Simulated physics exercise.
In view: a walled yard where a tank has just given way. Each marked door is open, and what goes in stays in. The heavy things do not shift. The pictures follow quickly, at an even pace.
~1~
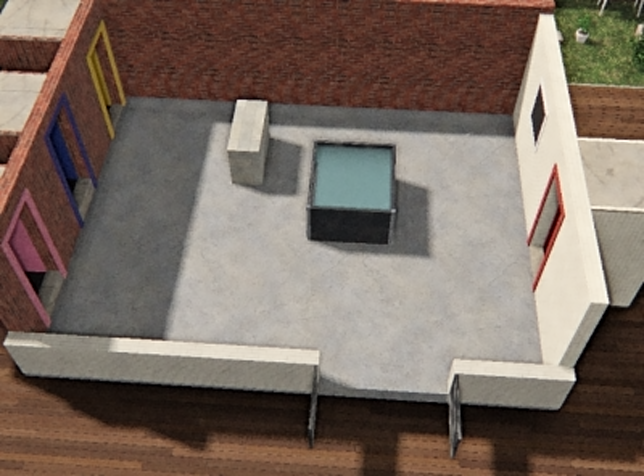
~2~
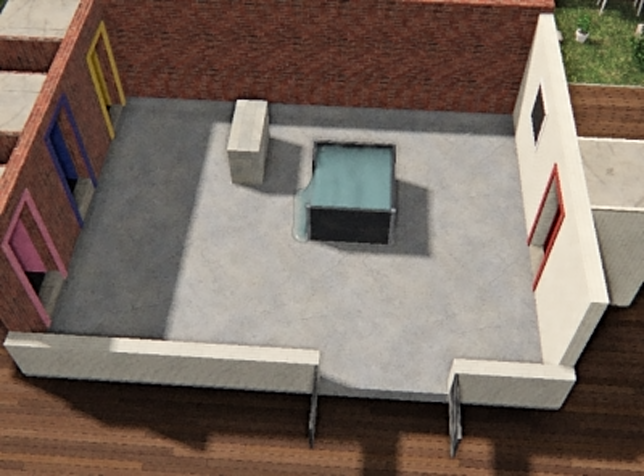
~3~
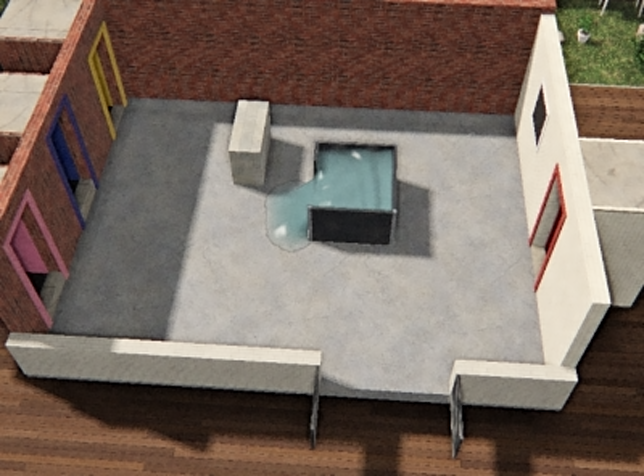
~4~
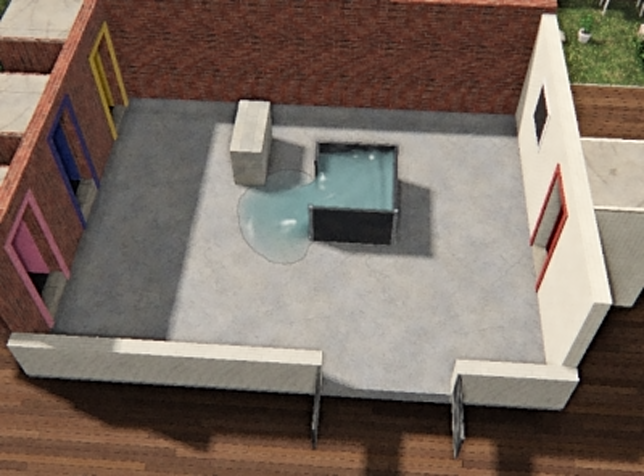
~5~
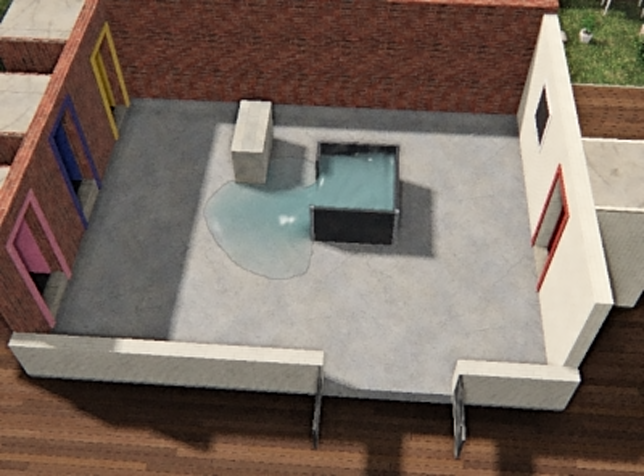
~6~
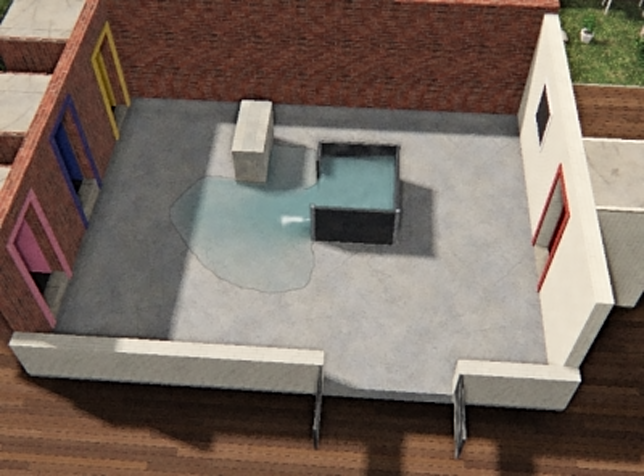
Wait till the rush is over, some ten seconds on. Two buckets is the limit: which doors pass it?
In the end: The red door admits no more than that; the pink door admits no more than that; the yellow door lets in a lot; the blue door admits no more than that.
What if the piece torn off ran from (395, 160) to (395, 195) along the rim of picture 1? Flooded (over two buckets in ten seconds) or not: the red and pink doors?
One by one: The red door is over, the pink door is under.
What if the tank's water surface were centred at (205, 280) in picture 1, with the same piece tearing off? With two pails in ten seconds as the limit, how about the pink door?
Then: The pink one passes that mark.
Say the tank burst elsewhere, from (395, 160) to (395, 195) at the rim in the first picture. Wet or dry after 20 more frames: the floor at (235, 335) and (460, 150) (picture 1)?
As listed: Clear, covered.
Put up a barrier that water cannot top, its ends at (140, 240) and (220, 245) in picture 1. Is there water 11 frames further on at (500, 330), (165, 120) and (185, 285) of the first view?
In that order: Free of water, not flooded, awash.
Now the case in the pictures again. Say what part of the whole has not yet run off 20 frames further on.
Roughly 100 per cent.
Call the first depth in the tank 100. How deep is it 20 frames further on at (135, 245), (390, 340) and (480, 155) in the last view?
In that order: 8, 0 and 0 per cent.
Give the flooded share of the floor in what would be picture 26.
Roughly 45 per cent.
A moment on, water covers 30 % of the floor; the red door not reached, the pink door not reached, the yellow door not reached, the blue door wet at the sill, nothing in.
Next, water covers 40 % of the floor; the red door not reached, the pink door wet at the sill, nothing in, the yellow door wet at the sill, nothing in, the blue door wet at the sill, nothing in.
Then, water covers 45 % of the floor; the red door not reached, the pink door wet at the sill, nothing in, the yellow door under two buckets in, the blue door wet at the sill, nothing in.
Later, water covers 60 % of the floor; the red door not reached, the pink door wet at the sill, nothing in, the yellow door over two buckets in, the blue door wet at the sill, nothing in.
In the end, water covers 95 % of the floor; the red door wet at the sill, nothing in, the pink door wet at the sill, nothing in, the yellow door over two buckets in, the blue door wet at the sill, nothing in.
